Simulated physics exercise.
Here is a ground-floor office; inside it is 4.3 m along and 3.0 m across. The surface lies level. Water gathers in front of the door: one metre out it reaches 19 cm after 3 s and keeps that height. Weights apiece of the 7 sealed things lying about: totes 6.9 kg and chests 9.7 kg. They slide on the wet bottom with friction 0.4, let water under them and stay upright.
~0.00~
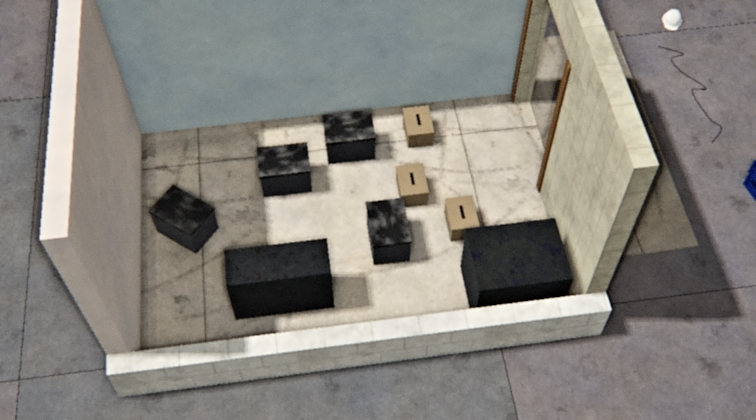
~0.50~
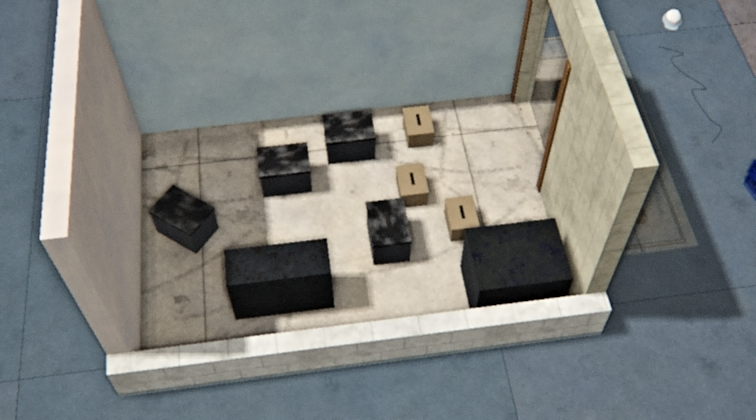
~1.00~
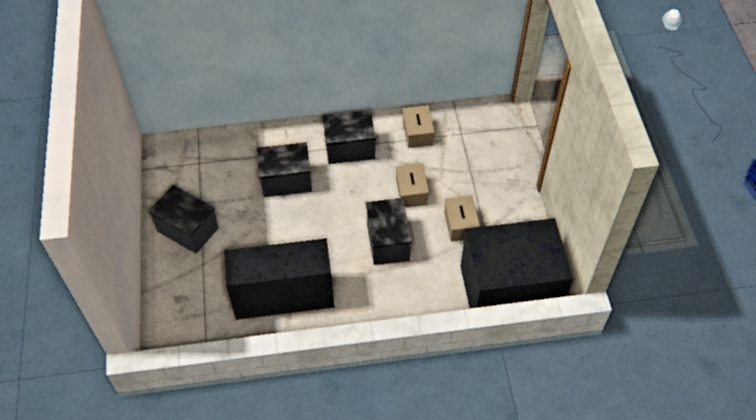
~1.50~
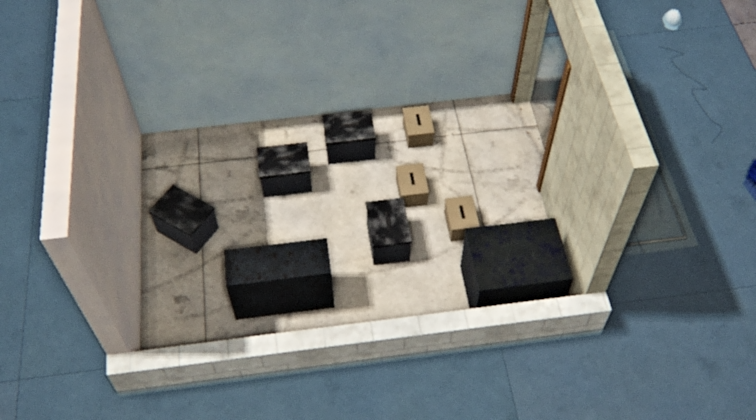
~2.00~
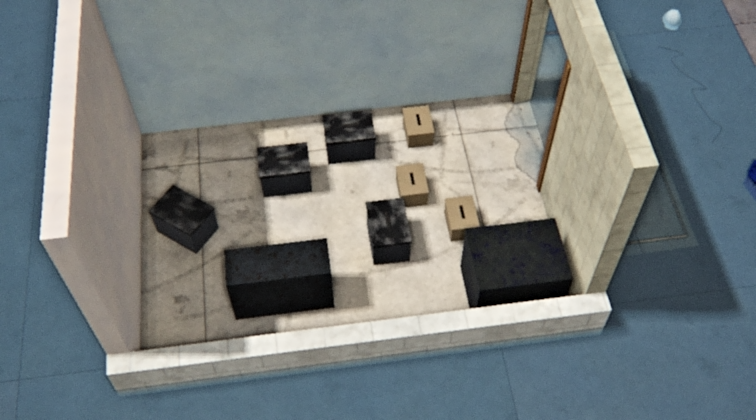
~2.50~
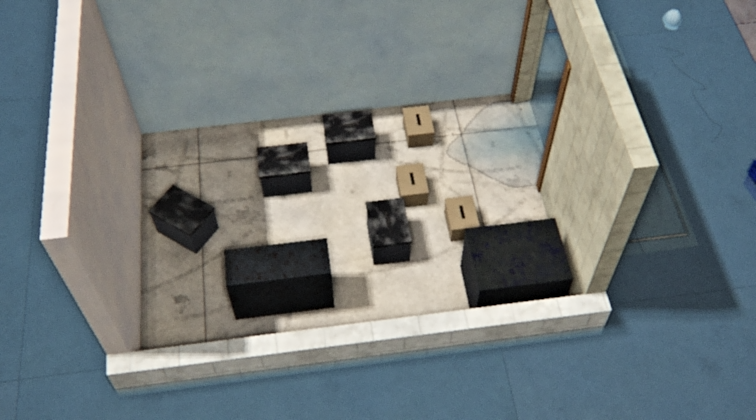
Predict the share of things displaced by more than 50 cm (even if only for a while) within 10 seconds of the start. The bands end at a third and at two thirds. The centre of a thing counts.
It is at least two thirds.
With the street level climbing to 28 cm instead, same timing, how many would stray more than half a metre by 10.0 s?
Then 7.
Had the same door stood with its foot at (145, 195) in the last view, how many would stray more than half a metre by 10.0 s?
Then 7.
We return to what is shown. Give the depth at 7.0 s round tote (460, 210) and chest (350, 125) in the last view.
Roughly 4 and 11 cm.
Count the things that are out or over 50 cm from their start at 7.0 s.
I count 6.
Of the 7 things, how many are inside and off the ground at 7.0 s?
5 of them.
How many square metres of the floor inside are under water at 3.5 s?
About 2.5 m2.
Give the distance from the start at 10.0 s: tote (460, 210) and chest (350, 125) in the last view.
In that order: 50 cm, 200 cm.
After 3.5 s 0 of 7 are over 50 cm from their spots; 0 afloat.
After 4.5 s 2 of 7 are over 50 cm from their spots; 1 afloat.
After 7.0 s 6 of 7 are over 50 cm from their spots; 5 afloat.
After 10.0 s 6 of 7 are over 50 cm from their spots, and 7 have been at some point; 7 afloat.
